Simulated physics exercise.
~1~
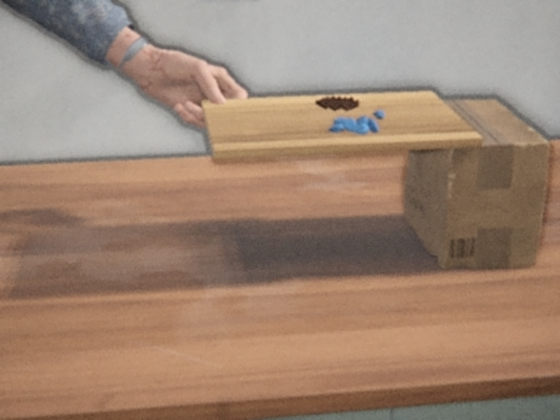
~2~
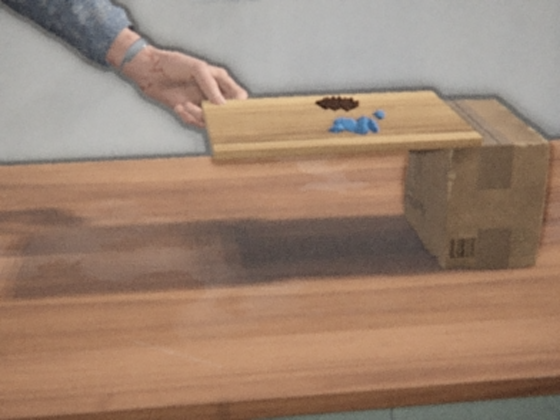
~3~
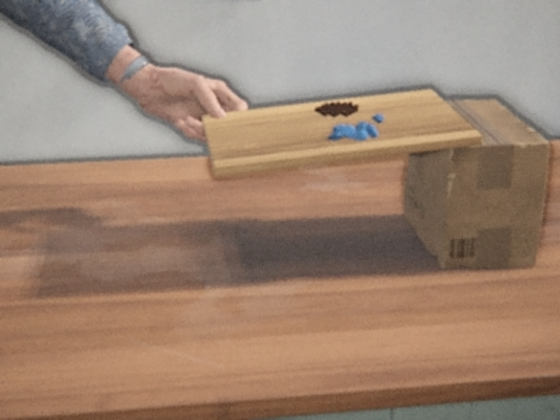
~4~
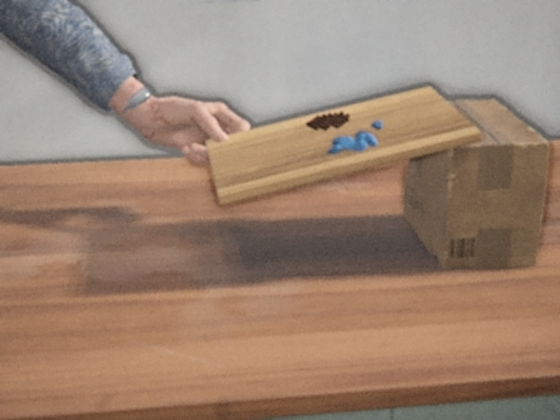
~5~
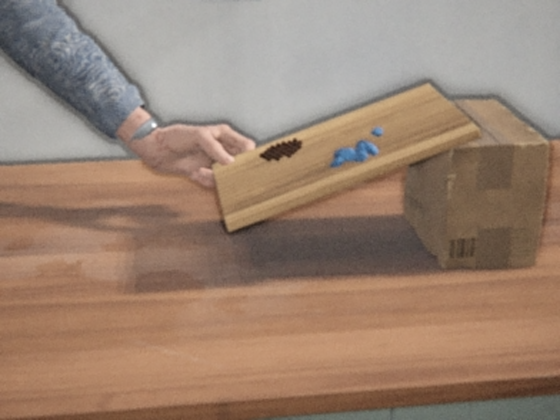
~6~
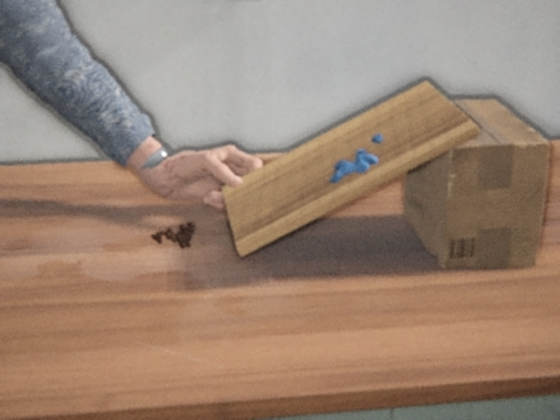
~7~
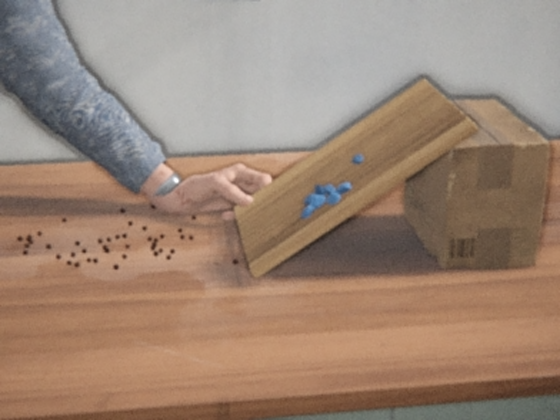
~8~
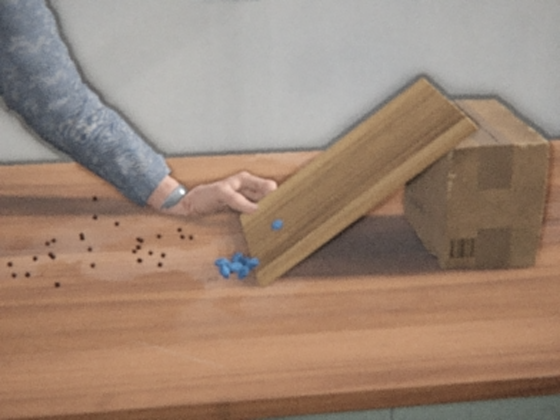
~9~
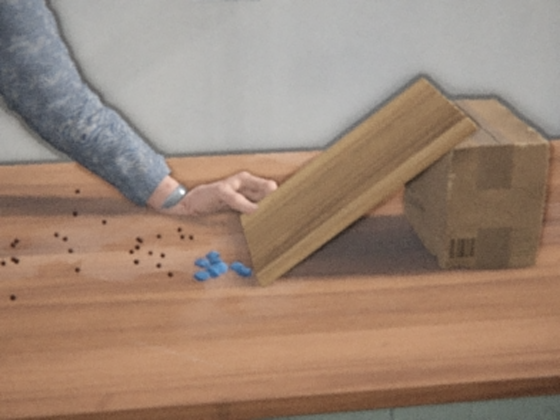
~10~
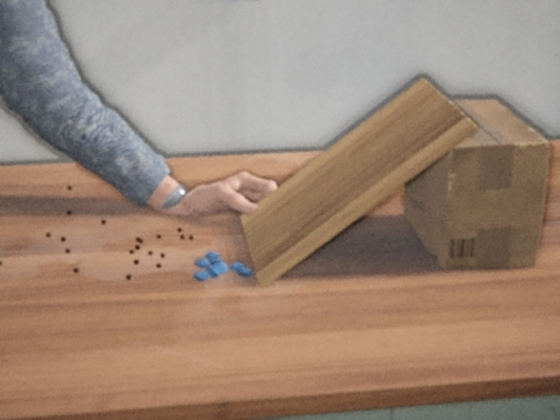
A board tilts down by hand, sending dark beads scattering left before blue pieces slide off.
